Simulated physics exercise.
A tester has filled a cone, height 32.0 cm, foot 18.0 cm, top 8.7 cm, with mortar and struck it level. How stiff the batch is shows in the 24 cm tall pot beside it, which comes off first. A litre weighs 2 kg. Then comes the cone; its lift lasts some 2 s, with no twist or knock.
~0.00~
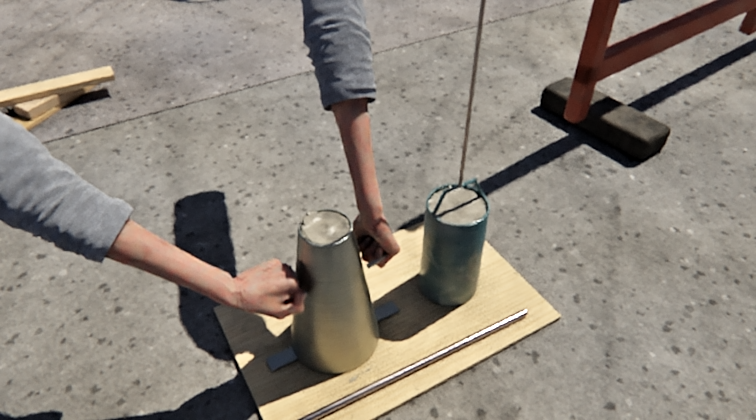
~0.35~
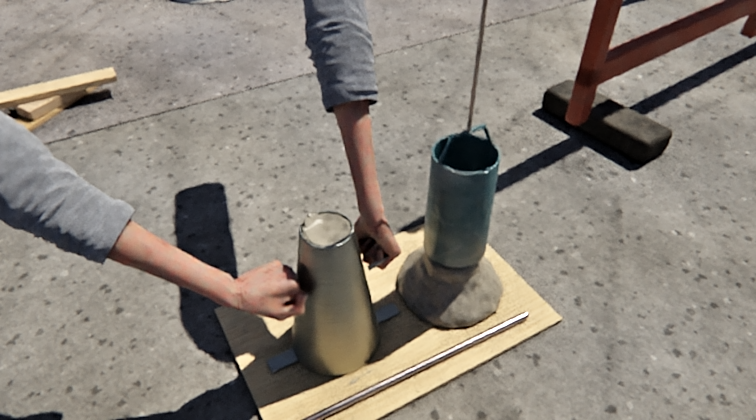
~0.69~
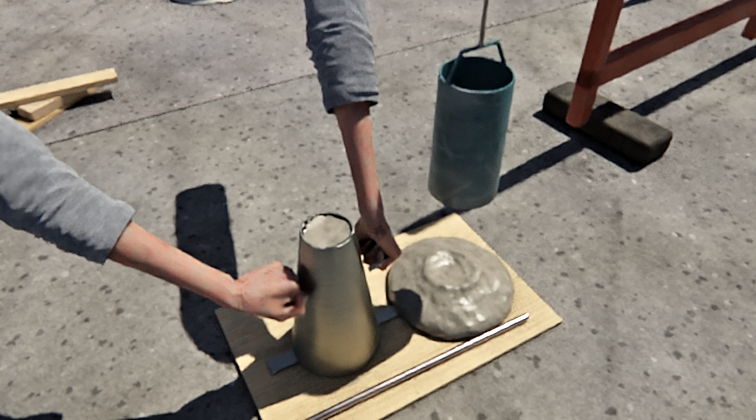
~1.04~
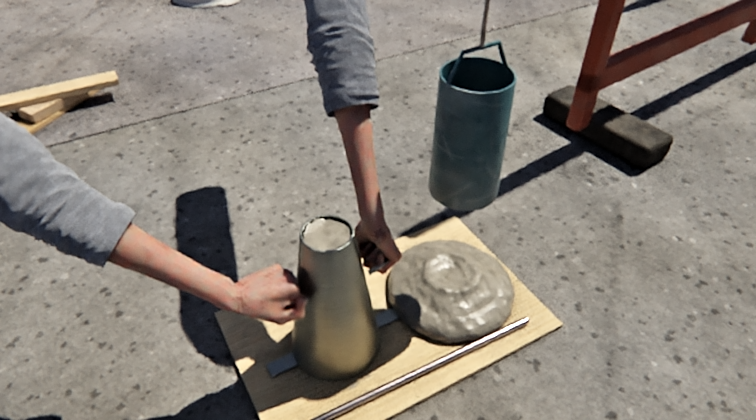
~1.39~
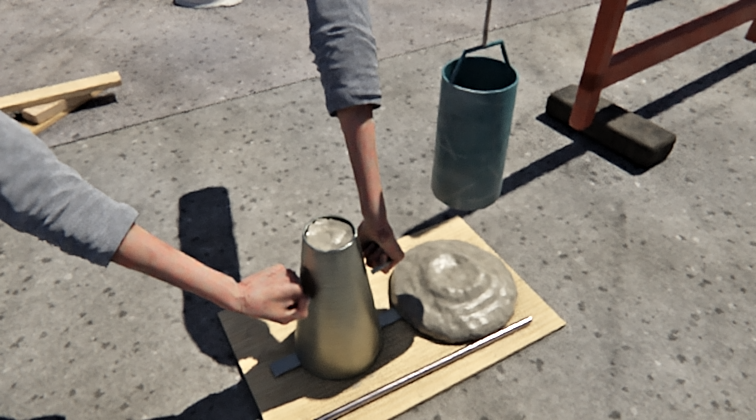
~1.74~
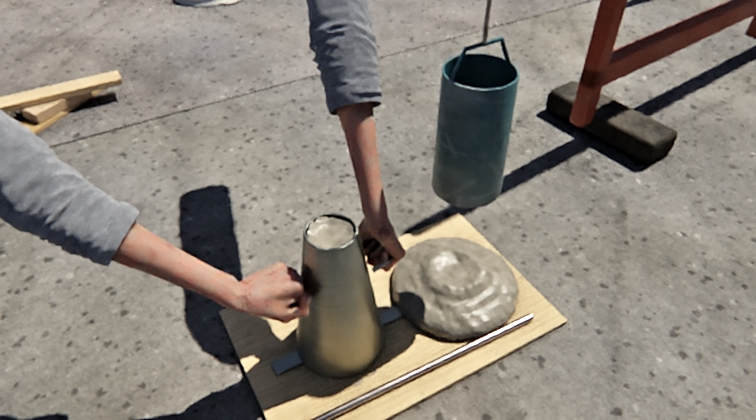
On sunlit grey concrete, seen from above at an angle, a wooden board holds a metal cone, a blue-green pot and a thin metal rod, with an orange-red trestle at upper right. Two grey-sleeved arms keep their fists at the cone, which stays put. The pot rises on its line, its grey mix slumping into a low round heap, then hangs almost still as the view barely shifts.
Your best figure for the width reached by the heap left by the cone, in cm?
Some 36 cm.
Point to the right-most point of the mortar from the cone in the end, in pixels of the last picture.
Around (424, 341).
By 2.2 s, the cone is up 6.6 cm; the mortar has come down 15 cm to 17 cm and is 29 cm wide.
By 2.7 s, the cone is up 19 cm; the mortar has come down 24 cm to 8.2 cm and is 35 cm wide.
By 3.2 s, the cone is up 32 cm; the mortar has come down 24 cm to 8.1 cm and is 36 cm wide.
By 3.8 s, the cone is clear; the mortar has come down 24 cm to 8.1 cm and is 36 cm wide.
By 4.5 s, at rest, the cone is clear; the mortar has come down 24 cm to 8.1 cm and is 36 cm wide.
